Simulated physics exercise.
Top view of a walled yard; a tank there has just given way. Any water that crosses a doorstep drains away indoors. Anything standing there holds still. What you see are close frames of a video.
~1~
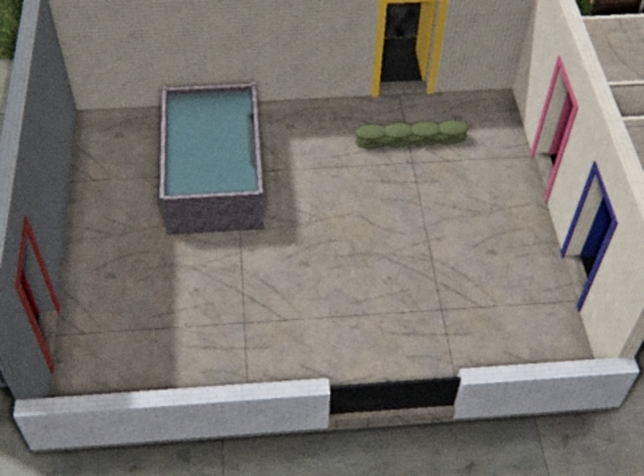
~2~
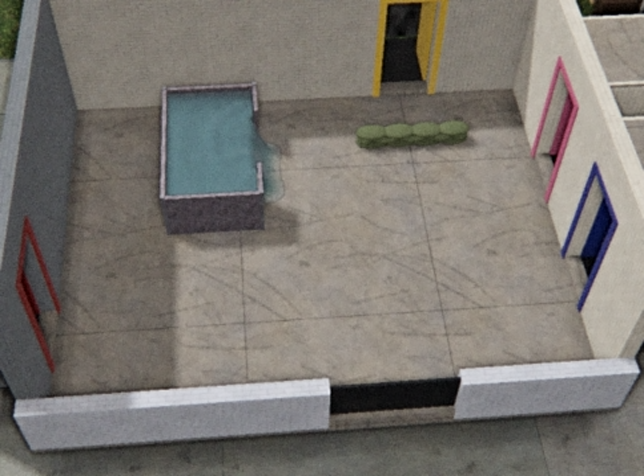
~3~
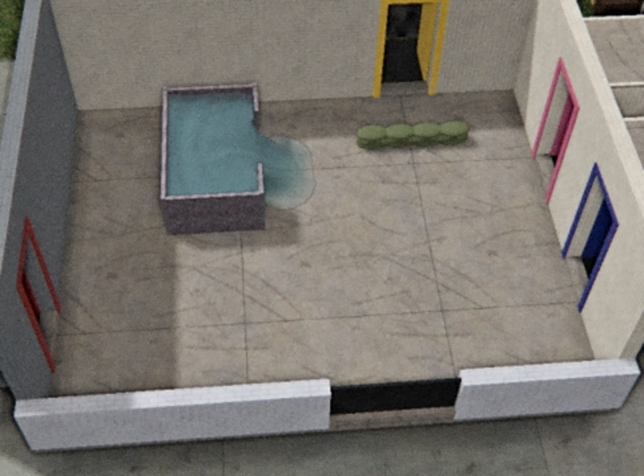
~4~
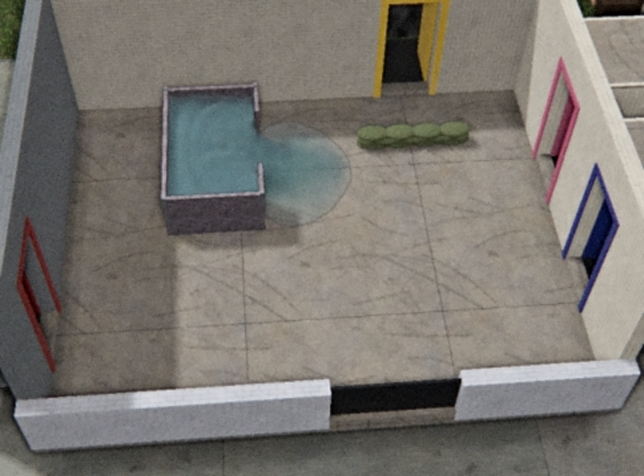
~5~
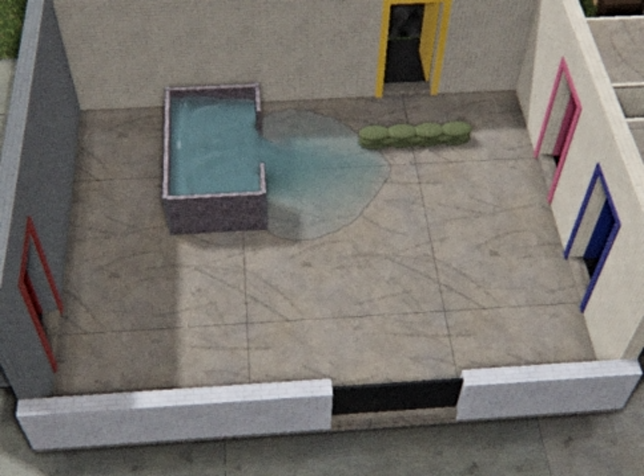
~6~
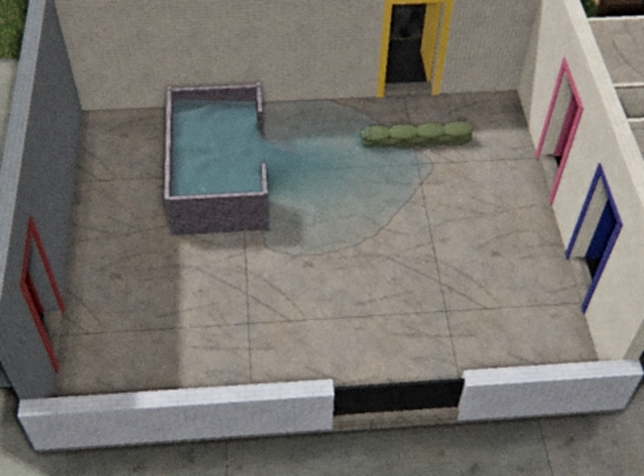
Water pours from a gap in the tank's right side and spreads rightward across the yard.
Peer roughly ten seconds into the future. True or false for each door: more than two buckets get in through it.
The blue door: True; the pink door: True; the red door: False; the yellow door: True.
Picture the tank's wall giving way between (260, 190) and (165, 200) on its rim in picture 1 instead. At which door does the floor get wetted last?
The yellow-painted one.
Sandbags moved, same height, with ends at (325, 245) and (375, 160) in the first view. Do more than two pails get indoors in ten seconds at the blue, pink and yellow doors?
The blue door stays within the limit, the pink door stays within the limit, and the yellow door tops the limit.
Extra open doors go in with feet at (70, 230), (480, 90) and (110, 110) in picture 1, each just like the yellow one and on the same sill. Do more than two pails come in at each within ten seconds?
Door by door: Ends up below, ends up above, ends up below.
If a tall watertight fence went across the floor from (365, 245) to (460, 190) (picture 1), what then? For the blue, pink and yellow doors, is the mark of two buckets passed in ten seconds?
After that: Blue stays shy of it; pink tops the mark; yellow tops the mark.
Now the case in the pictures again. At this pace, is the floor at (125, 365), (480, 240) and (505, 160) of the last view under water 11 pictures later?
In turn, the points end up high and dry, soaked and soaked.
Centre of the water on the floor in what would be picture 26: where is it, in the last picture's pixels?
My pick is pixel (372, 190).
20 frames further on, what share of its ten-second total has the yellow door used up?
It should be near 90 percent of the ten-second total.
A moment on, water covers 30 % of the floor; the blue door not reached, the pink door wet at the sill, nothing in, the red door not reached, the yellow door wet at the sill, nothing in.
Next, water covers 45 % of the floor; the blue door wet at the sill, nothing in, the pink door over two buckets in, the red door not reached, the yellow door over two buckets in.
Then, water covers 50 % of the floor; the blue door over two buckets in, the pink door far over two buckets in, the red door not reached, the yellow door over two buckets in.
Later, water covers 60 % of the floor; the blue door over two buckets in, the pink door far over two buckets in, the red door not reached, the yellow door over two buckets in.
In the end, water covers 90 % of the floor; the blue door over two buckets in, the pink door far over two buckets in, the red door wet at the sill, nothing in, the yellow door over two buckets in.
